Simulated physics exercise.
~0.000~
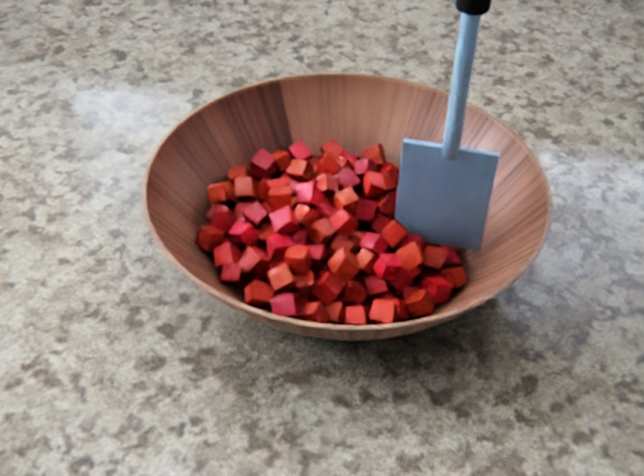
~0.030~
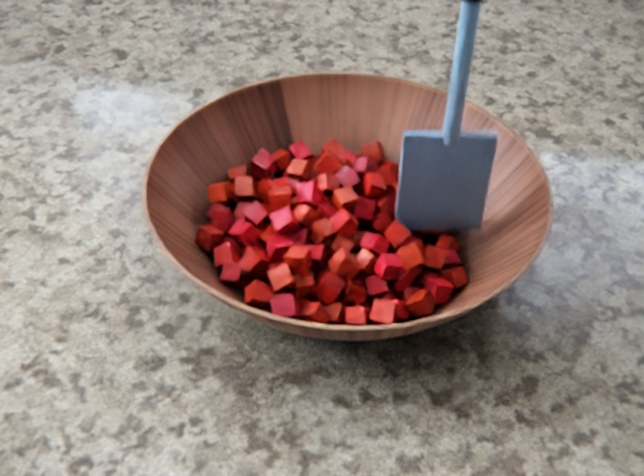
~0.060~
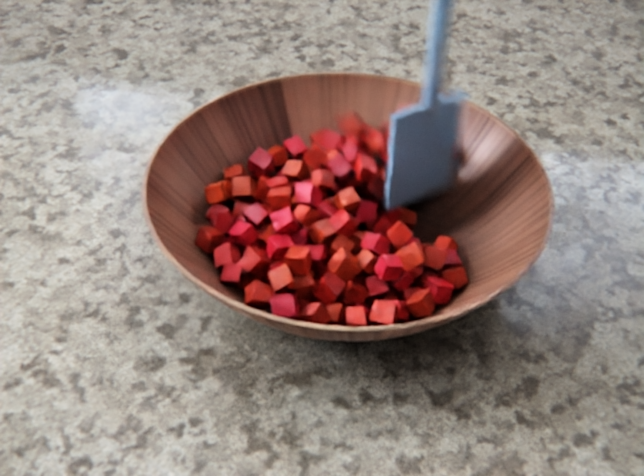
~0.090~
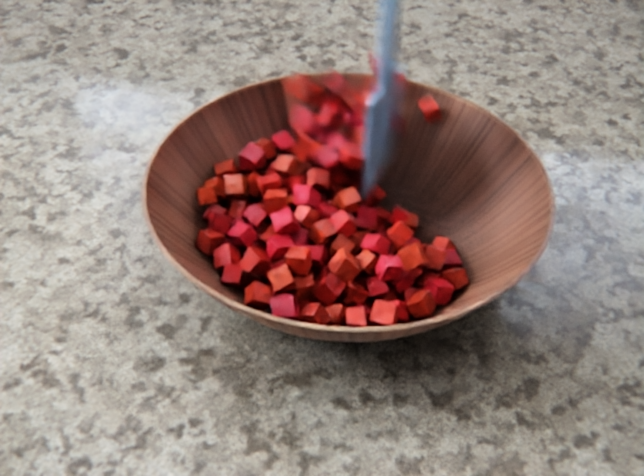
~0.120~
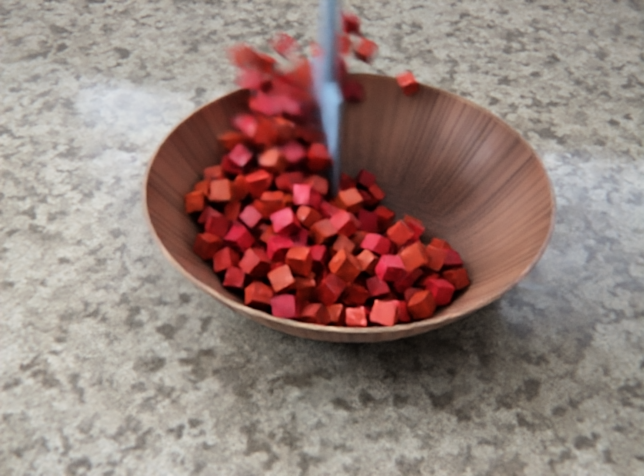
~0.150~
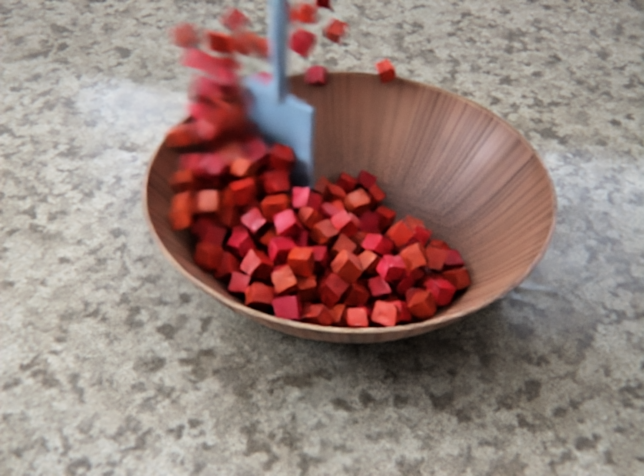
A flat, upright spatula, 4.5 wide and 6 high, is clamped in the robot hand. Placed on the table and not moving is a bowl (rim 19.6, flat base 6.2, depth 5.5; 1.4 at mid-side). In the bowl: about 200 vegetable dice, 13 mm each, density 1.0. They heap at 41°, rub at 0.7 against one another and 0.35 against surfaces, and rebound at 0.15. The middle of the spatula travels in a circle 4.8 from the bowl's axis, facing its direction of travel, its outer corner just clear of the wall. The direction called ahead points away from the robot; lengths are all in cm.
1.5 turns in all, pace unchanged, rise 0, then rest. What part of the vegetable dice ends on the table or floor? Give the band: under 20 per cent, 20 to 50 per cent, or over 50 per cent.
Band: Over 50 per cent.
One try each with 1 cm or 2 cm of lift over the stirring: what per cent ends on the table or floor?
I'd say some 50 per cent, and some 50 per cent.
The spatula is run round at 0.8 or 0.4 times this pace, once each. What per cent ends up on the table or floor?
Roughly 60 and 30 per cent.
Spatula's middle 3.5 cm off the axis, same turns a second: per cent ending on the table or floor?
That would give close to 50 per cent.
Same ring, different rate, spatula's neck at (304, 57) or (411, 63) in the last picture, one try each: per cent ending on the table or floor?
Roughly 65 per cent on the first try and 30 per cent on the second.
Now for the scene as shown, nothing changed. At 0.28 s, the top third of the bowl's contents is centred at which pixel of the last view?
The top third is centred near (417, 270) in the last picture.
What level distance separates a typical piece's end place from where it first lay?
I'd put it at roughly 27 centimetres.
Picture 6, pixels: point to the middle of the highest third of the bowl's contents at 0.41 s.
Centre, approx.: (376, 97).
By 0.28 s, 297° round, highest piece 10 above the table; 140 in the bowl, 13 on the table or floor, 49 in flight or on the tool.
By 0.41 s, 83° round, highest piece 9 above the table; 91 in the bowl, 65 on the table or floor, 46 in flight or on the tool.
By 0.67 s, 180° round, highest piece 4 above the table; 134 on the table or floor, 68 in the bowl.
By 1.37 s, 180° round, highest piece 3 above the table; 134 on the table or floor, 68 in the bowl.
Final count, 134 on the table or floor, 68 in the bowl. That is 66 % on the table or floor.
